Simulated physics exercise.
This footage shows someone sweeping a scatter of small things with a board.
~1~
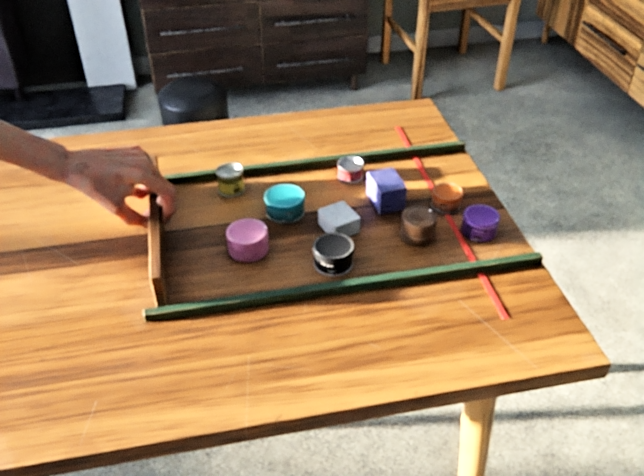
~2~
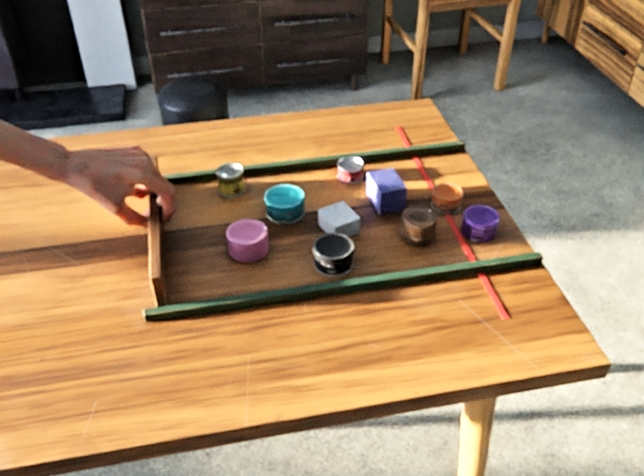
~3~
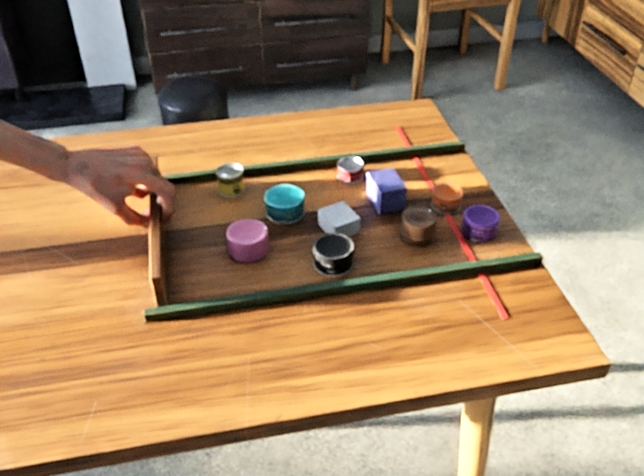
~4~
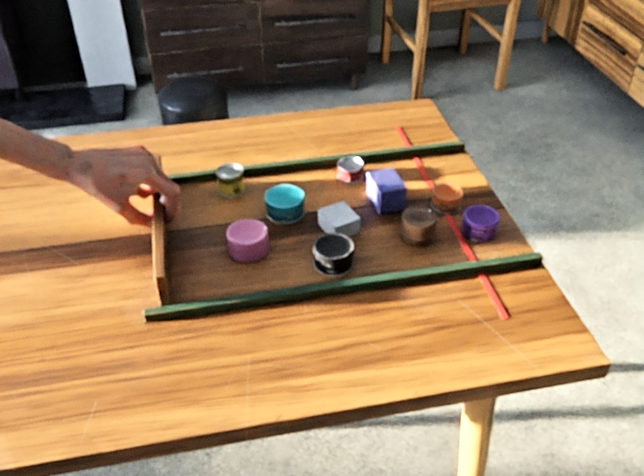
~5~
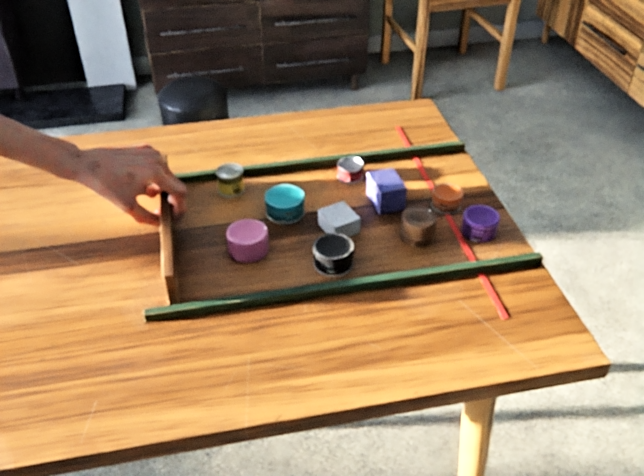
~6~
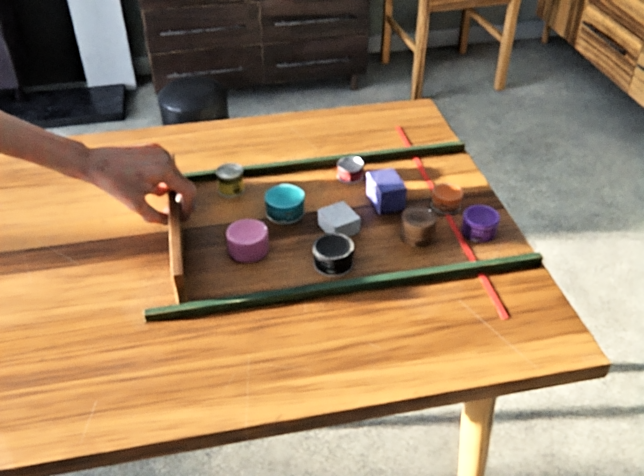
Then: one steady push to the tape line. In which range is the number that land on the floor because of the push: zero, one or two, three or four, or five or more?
The push will most likely drop a single piece or two.
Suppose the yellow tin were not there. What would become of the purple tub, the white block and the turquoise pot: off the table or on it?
Purple tub: Over the edge. White block: Still there. Turquoise pot: Still there.
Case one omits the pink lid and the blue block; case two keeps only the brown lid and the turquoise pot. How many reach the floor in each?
1 in the first try, 0 in the second.
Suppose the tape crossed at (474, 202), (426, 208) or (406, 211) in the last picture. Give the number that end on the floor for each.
Counts per try, in order: 6 / 1 / 0.
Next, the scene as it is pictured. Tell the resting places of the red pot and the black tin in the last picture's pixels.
The red pot comes to rest at (455, 154), and the black tin comes to rest at (487, 239).
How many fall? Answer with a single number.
Total count: 2.
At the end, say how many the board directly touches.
The figure is 4.
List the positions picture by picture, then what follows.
Purple tub (480, 223); orange pot (447, 199); brown lid (418, 226); board (157, 226); tape (442, 206), in the first frame.
Orange pot (447, 199); board (157, 226), in the second frame.
Brown lid (418, 226); blue block (386, 191), in the third frame.
Purple tub (480, 223); white block (339, 221), in the fourth frame.
Orange pot (447, 199); turquoise pot (285, 204), in the fifth frame.
Purple tub (480, 223); orange pot (447, 199); brown lid (418, 226); board (176, 224); tape (442, 206), in the sixth frame.
A little later, none off yet; purple tub at rest near (480, 223); orange pot at rest near (447, 199); brown lid at rest near (418, 226).
When it is over, the number that fall off is one or two; down, orange pot and purple tub.
